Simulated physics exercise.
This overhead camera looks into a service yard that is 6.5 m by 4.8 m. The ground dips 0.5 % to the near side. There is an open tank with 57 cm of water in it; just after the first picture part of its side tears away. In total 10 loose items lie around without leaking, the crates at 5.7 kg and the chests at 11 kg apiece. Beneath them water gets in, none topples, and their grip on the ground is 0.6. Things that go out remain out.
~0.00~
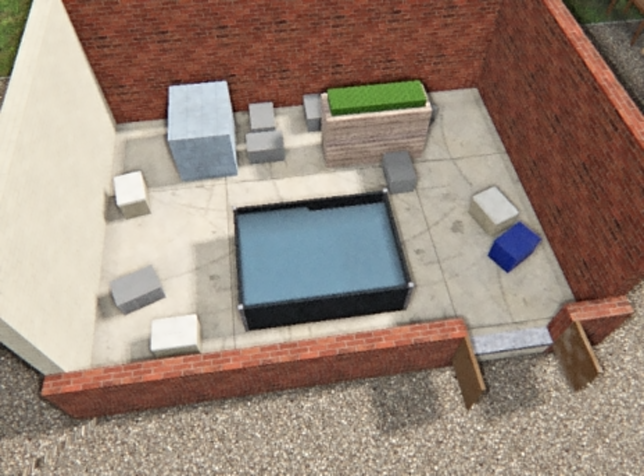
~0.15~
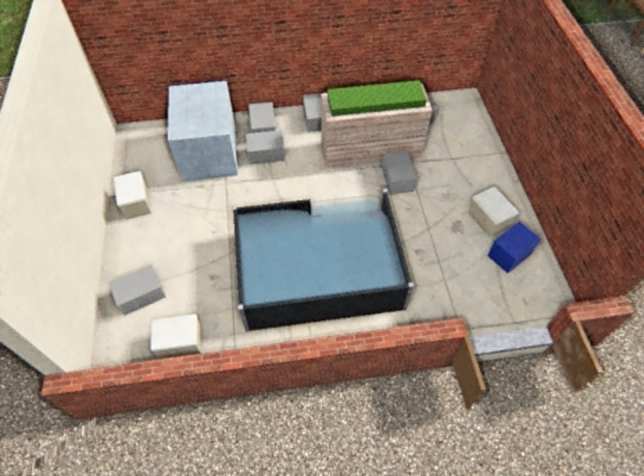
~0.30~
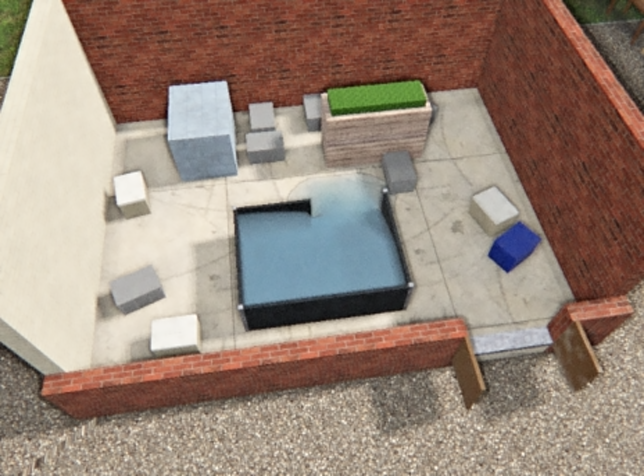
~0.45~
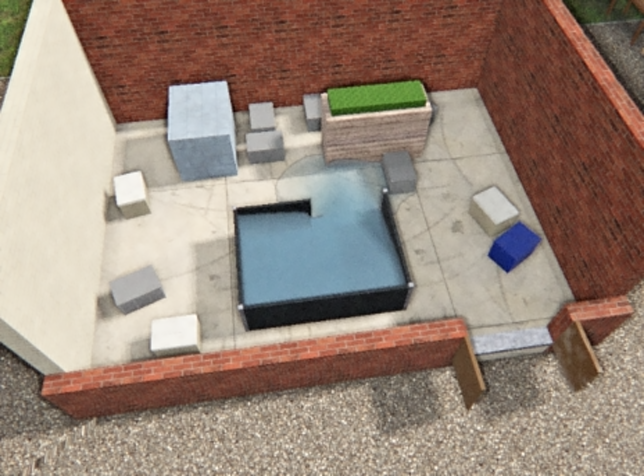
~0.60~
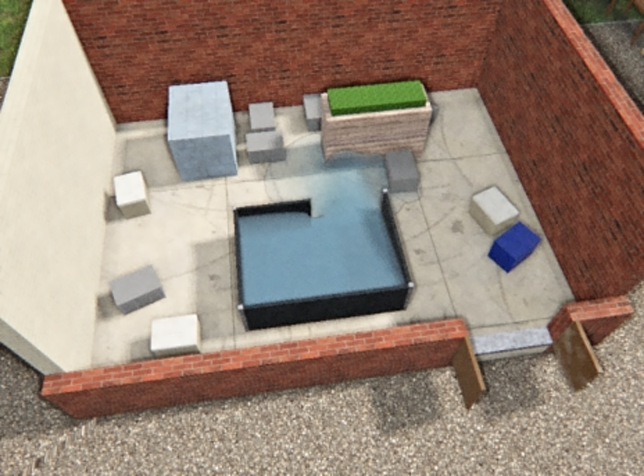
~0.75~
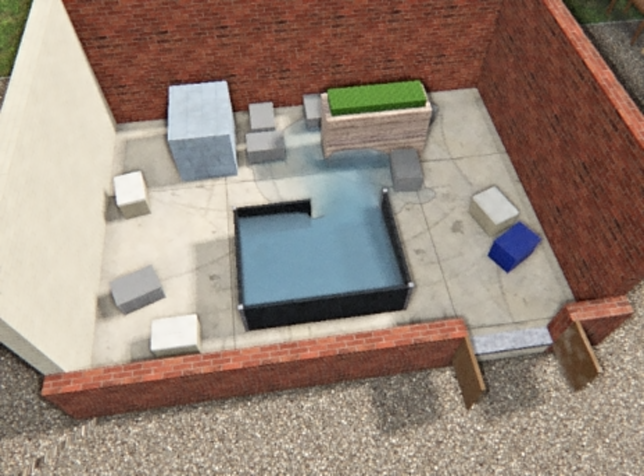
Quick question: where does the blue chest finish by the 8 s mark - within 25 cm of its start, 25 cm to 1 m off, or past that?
Past 1 m.
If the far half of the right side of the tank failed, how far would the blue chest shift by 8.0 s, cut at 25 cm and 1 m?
After that, the blue chest is washed away.
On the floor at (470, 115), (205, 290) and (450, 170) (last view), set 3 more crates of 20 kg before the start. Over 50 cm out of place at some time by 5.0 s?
Result, in listed order: Exceeded / not exceeded / exceeded.
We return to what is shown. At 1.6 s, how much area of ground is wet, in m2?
Close to 11.0 m2, I'd say.
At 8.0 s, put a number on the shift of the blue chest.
About 150 cm.
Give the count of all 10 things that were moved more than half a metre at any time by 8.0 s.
By my tally, 9.
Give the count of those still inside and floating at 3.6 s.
At that time, 4.
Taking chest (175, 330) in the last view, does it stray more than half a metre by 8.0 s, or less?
It ends up within the limit.
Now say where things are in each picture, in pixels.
The first picture shows the blue chest at (518, 240) rests on the ground; 3.2 m2 under water; 0 of 10 have shifted.
The second picture shows the blue chest at (518, 240) rests on the ground; water covers 3.8 m2; 0 of 10 have shifted.
The third picture shows the blue chest at (518, 240) rests on the ground; 4.6 m2 under water; 0 of 10 have shifted.
The fourth picture shows the blue chest at (518, 240), on the bottom; 5.3 m2 under water; 0 of 10 have shifted.
The fifth picture shows the blue chest at (518, 240), on the bottom; 5.9 m2 under water; 0 of 10 have shifted.
The sixth picture shows the blue chest at (518, 240), on the bottom; water covers 6.6 m2; 1 of 10 have shifted.
After 1.6 s the blue chest is near (518, 240), 0.0 m from its start, aground; 0 of 10 are out; 2 afloat.
After 3.6 s the blue chest is near (508, 274), 0.6 m from its start, aground; 0 of 10 are out; 4 afloat.
After 5.6 s the blue chest is near (459, 312), 1.5 m from its start, aground; 0 of 10 are out; 6 afloat.
After 8.0 s the blue chest is near (435, 309), 1.7 m from its start, aground; 0 of 10 are out; 8 afloat.
